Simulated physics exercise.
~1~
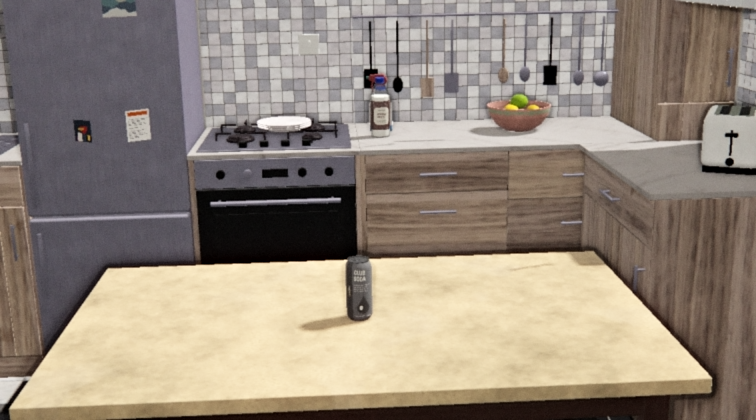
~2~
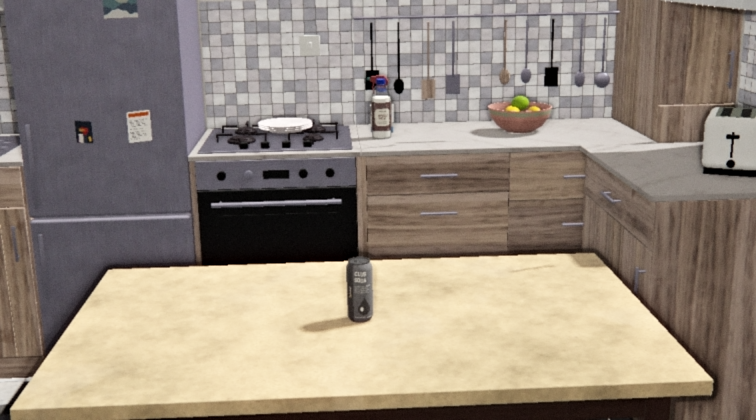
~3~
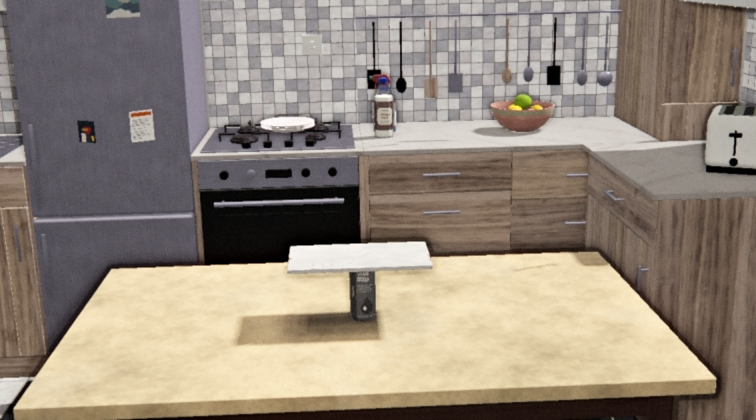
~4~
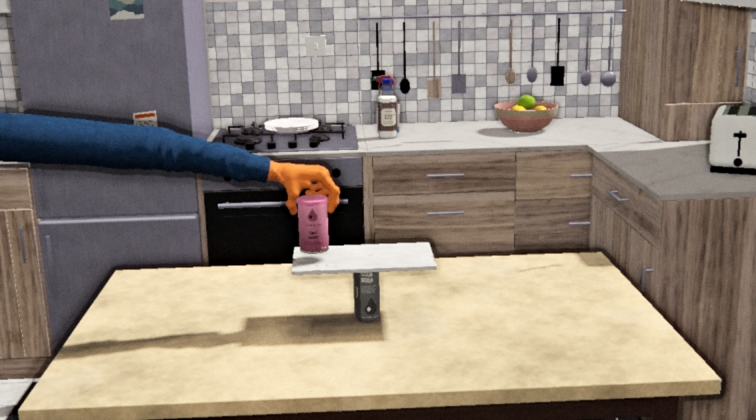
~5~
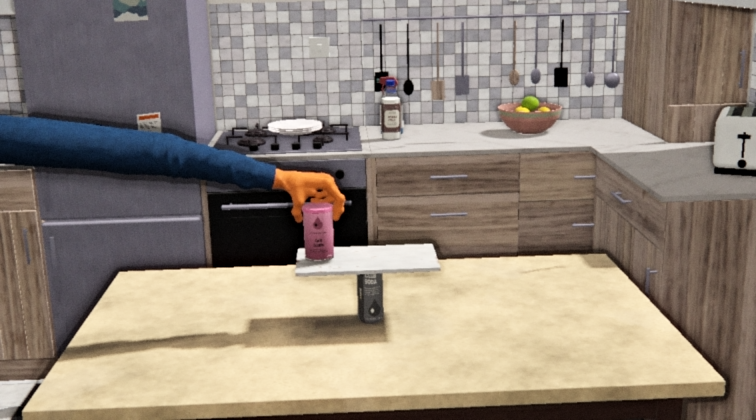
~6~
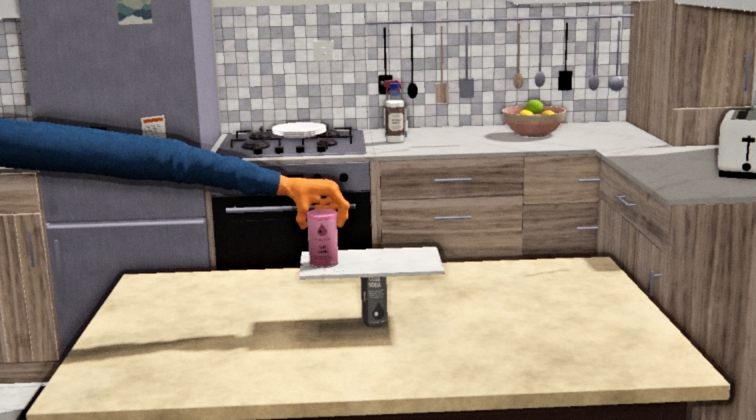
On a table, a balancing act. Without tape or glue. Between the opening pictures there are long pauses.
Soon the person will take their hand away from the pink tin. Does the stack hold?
Turns out something tips or drops there.
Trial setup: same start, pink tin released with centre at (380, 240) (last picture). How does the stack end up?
After that, it remains intact.
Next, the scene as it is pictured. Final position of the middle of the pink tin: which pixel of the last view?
At about (283, 317).
Then, 0.50 s later than the last frame, pink tin now fallen; white board tilted by 71°.
Then, 0.90 s later than the last frame, white board now fallen; grey can tilted by 68°.
When it is over, fallen, white board, grey can and pink tin. End places, in pixels of the last picture, pink tin near (283, 317). The stack comes apart.
